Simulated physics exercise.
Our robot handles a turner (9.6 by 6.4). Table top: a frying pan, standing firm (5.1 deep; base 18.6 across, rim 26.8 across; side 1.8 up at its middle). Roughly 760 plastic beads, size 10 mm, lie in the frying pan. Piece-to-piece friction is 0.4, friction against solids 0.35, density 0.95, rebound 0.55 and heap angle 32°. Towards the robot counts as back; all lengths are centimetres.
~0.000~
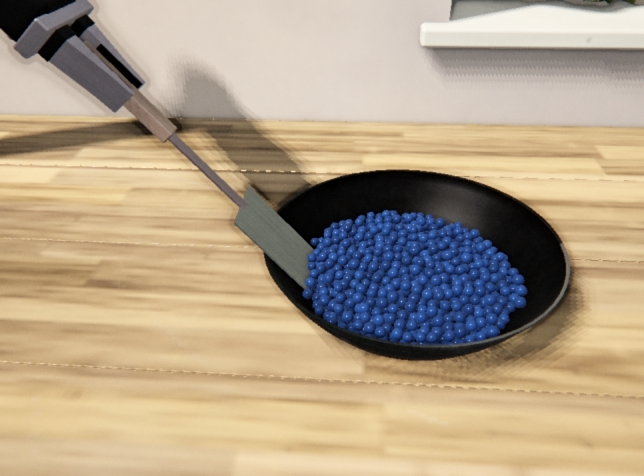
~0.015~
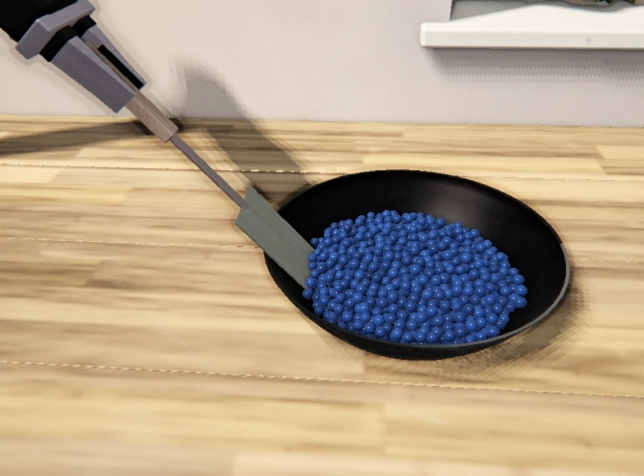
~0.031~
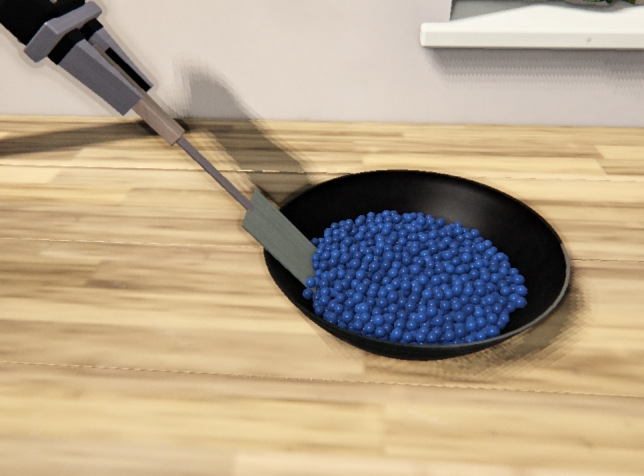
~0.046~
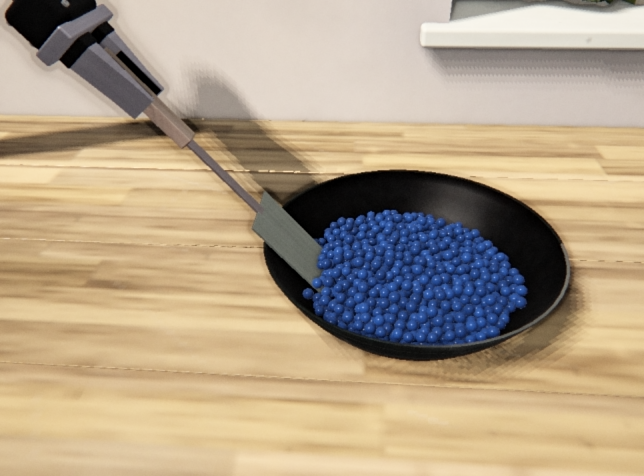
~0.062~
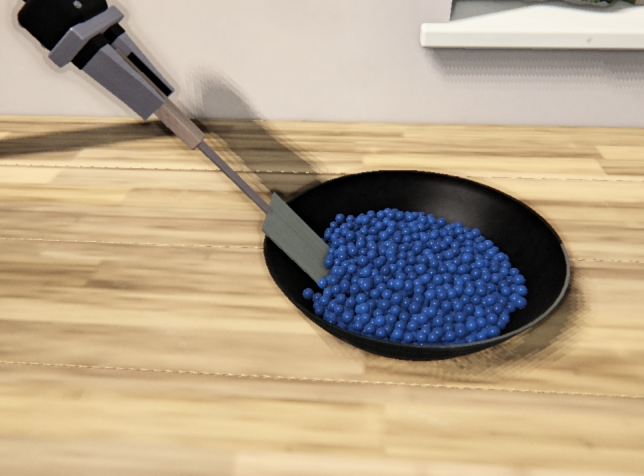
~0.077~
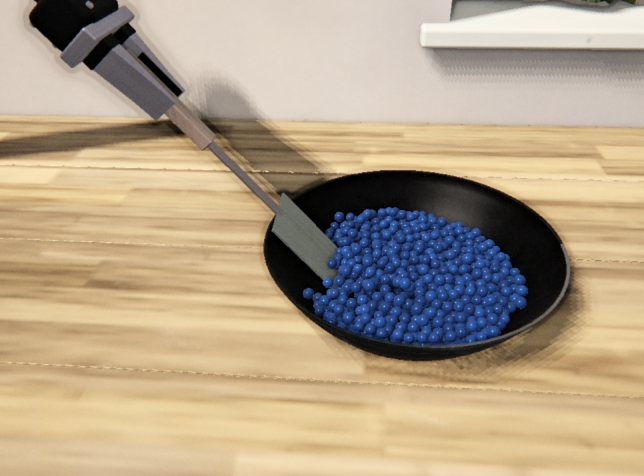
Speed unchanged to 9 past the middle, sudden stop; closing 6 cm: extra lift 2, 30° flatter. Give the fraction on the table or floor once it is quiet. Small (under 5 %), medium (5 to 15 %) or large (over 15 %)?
Small.
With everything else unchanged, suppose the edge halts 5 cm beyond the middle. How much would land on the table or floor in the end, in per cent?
Close to 0 per cent would end on the table or floor.
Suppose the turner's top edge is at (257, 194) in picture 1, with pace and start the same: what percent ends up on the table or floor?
Roughly 0 percent ends on the table or floor.
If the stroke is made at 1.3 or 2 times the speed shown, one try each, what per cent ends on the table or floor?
Roughly 5 % and roughly 10 %.
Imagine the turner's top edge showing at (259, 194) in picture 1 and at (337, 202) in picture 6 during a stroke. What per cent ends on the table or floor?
Roughly 10 %.
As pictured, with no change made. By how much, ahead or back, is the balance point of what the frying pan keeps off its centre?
The balance point is about 3.5 cm ahead.
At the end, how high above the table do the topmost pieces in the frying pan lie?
Roughly 6.0 centimetres.
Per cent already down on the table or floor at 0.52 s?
Around 0 percent.
After 0.18 s, sloping 50°, highest piece 5 above the table; 762 in the frying pan.
After 0.27 s, sloping 40°, highest piece 6 above the table; 762 in the frying pan.
After 0.52 s, sloping 20°, highest piece 6 above the table; 754 in the frying pan, 7 on the table or floor, 1 on the blade or in flight.
After 1.57 s, sloping 20°, highest piece 6 above the table; 754 in the frying pan, 8 on the table or floor.
In the end, 754 in the frying pan, 8 on the table or floor. That is 1 % on the table or floor.
